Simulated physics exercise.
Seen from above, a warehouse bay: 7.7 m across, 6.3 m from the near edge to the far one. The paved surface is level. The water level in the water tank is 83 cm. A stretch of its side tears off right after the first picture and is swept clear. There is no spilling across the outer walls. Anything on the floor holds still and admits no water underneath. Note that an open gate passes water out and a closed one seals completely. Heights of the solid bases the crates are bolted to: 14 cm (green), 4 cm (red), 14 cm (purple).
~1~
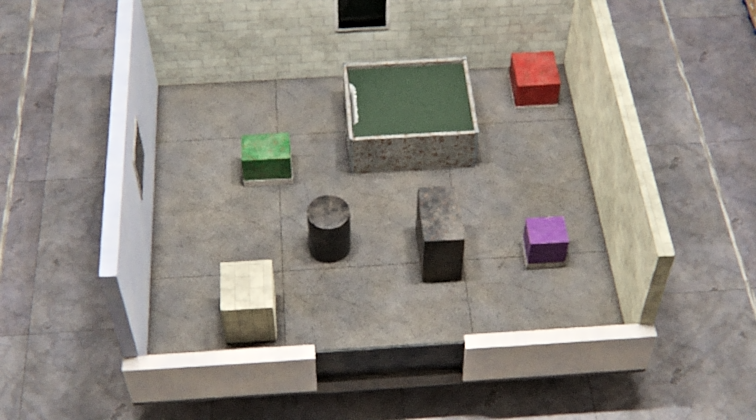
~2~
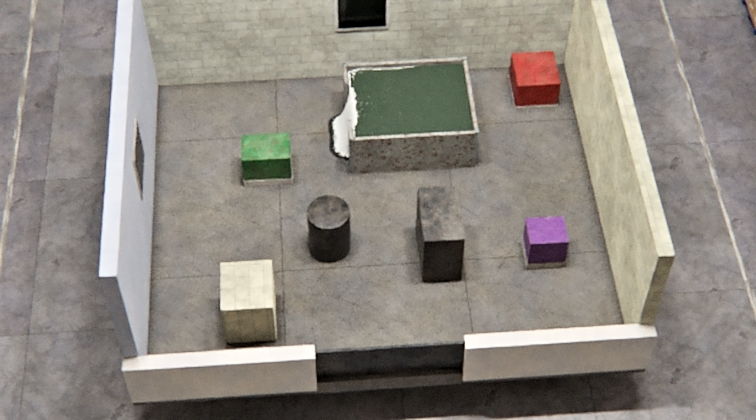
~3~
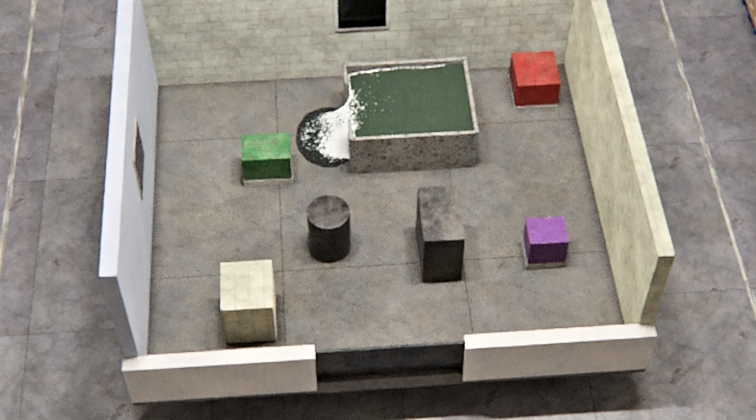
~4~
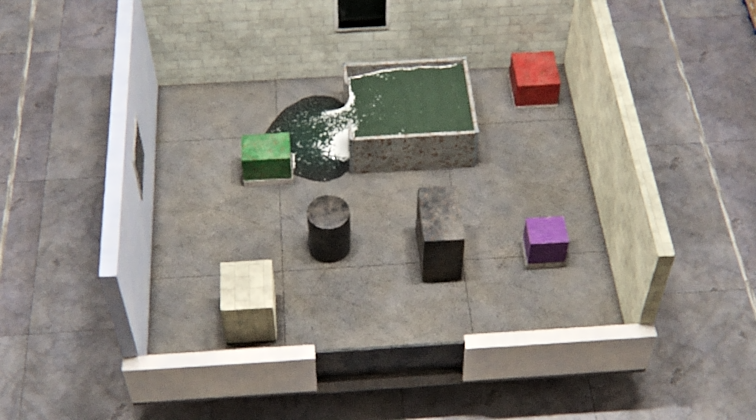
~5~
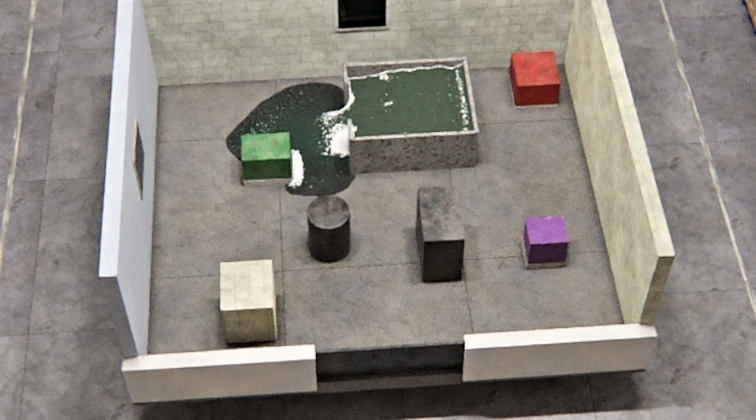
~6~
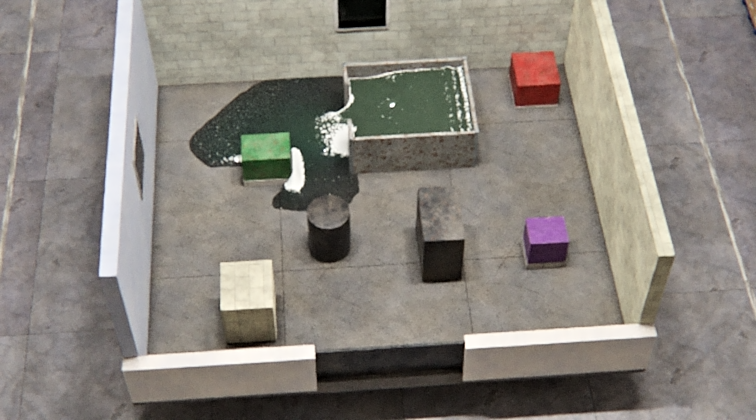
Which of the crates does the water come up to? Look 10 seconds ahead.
The green crate is reached; the red crate is reached; the purple crate is not reached.
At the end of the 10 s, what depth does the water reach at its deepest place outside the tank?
Around 14 centimetres deep.
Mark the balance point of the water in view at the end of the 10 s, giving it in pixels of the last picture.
At about (346, 208).
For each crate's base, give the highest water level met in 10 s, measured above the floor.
Measured in centimetres, that comes to green 37, red 9 and purple 6.
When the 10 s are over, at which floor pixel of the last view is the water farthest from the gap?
(626, 349).
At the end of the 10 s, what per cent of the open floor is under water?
Covered: Roughly 95 per cent.
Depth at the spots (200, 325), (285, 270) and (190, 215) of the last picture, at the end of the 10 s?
Around 10 cm, 7 cm and 6 cm, in the order given.
A moment later water covers 25 % of the floor and is deepest (48 cm) near (159, 87); green plinth reached, red plinth not reached, purple plinth not reached.
Soon after water covers 35 % of the floor and is deepest (48 cm) near (158, 101); green plinth reached, red plinth not reached, purple plinth not reached.
Next water covers 45 % of the floor and is deepest (29 cm) near (247, 140); green plinth reached, red plinth not reached, purple plinth not reached.
Later on water covers 65 % of the floor and is deepest (21 cm) near (157, 123); green plinth reached, red plinth reached, purple plinth not reached.
At the end water covers 95 % of the floor and is deepest (14 cm) near (147, 380); highest at the green plinth 37 cm, highest at the red plinth 9 cm, highest at the purple plinth 6 cm.
